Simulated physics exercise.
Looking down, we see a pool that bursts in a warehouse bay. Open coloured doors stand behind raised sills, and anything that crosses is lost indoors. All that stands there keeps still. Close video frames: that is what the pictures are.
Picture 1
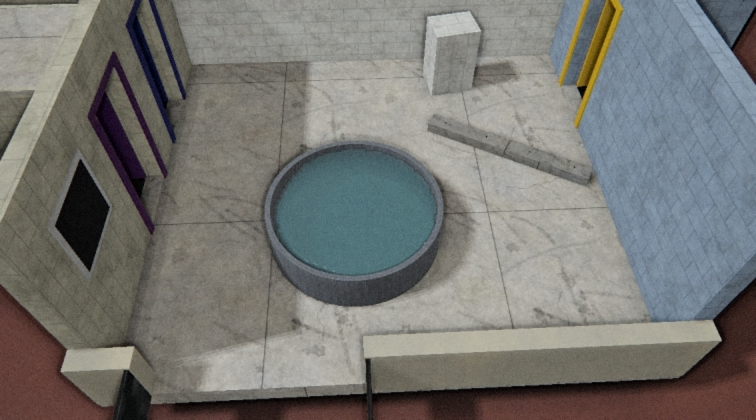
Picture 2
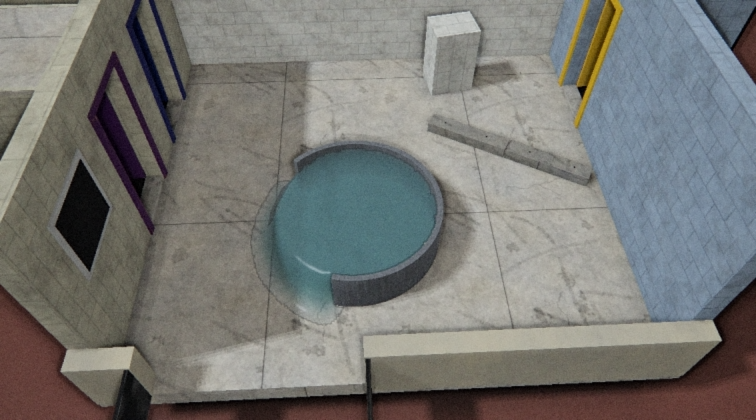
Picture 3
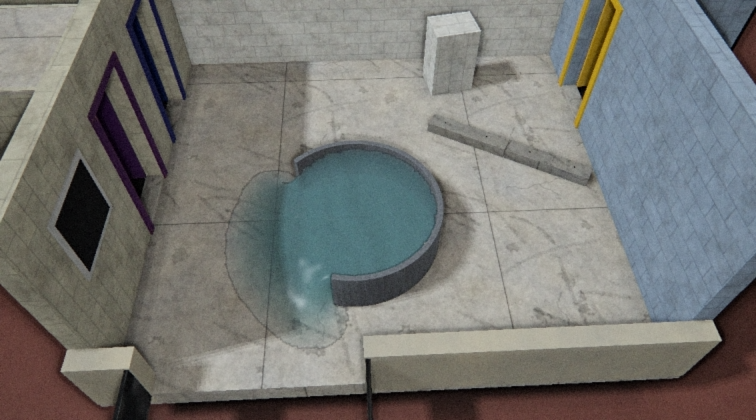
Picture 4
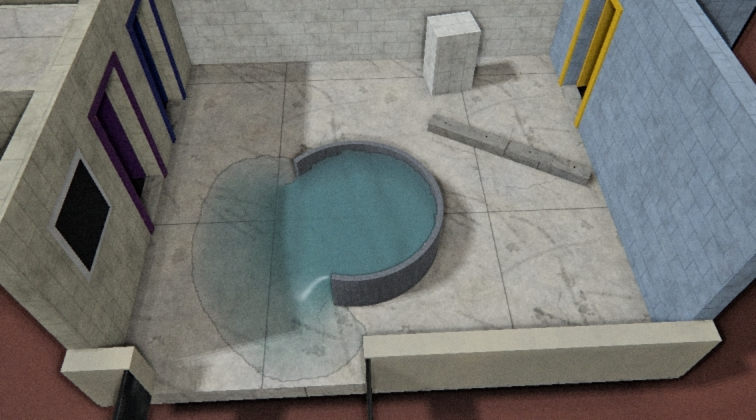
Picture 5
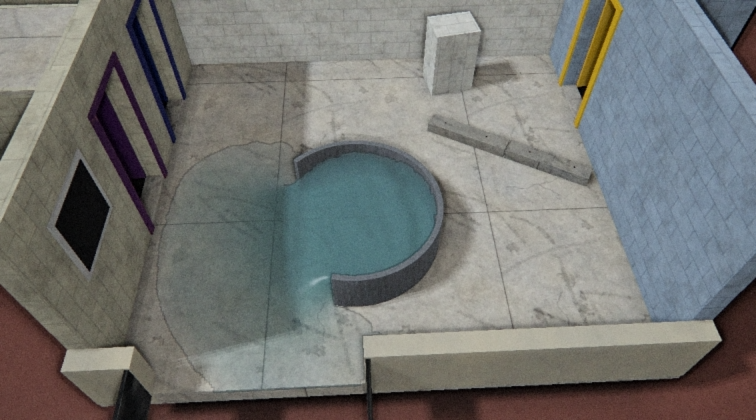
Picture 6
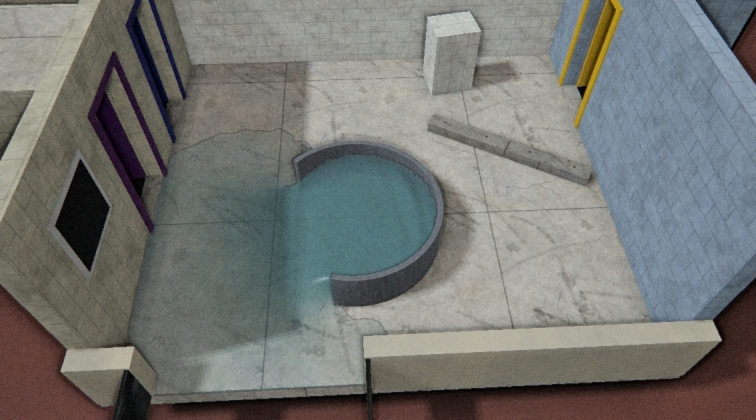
At first, a round pool of still water sits in a walled bay with purple, blue and yellow doorways. Then the left side of its rim opens and water pours out, spreading leftward across the floor in a widening sheet until it reaches the left wall, while the block and low barrier stay still.
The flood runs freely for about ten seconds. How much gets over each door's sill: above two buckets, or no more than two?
The yellow door will be within bounds; the purple door will be over the limit; the blue door will be over the limit.
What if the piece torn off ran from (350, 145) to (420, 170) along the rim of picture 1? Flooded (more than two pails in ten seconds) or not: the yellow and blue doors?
I'd say the yellow gets more, but the blue gets more.
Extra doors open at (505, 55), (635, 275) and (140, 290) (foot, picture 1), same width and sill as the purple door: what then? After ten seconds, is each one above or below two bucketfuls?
Lab note, doors in listed order: Under the limit, under the limit, over the limit.
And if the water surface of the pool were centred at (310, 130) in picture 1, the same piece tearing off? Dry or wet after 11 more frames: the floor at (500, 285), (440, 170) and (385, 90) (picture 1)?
First spot stays unwetted, second spot stays unwetted, third spot stays unwetted.
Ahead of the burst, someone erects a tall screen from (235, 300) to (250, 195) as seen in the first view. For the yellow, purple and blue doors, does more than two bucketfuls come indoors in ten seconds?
I'd say yellow admits under the limit, purple admits under the limit, and blue admits over the limit.
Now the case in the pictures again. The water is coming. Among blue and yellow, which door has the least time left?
I'd say the blue one.
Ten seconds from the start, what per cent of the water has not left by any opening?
I'd estimate close to 48 per cent.
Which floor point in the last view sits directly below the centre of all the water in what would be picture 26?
About (247, 224).
A moment on, water covers 25 % of the floor; the yellow door not reached, the purple door over two buckets in, the blue door wet at the sill, nothing in.
Next, water covers 25 % of the floor; the yellow door not reached, the purple door far over two buckets in, the blue door under two buckets in.
Then, water covers 35 % of the floor; the yellow door not reached, the purple door far over two buckets in, the blue door under two buckets in.
Later, water covers 50 % of the floor; the yellow door not reached, the purple door far over two buckets in, the blue door over two buckets in.
In the end, water covers 70 % of the floor; the yellow door wet at the sill, nothing in, the purple door far over two buckets in, the blue door over two buckets in.
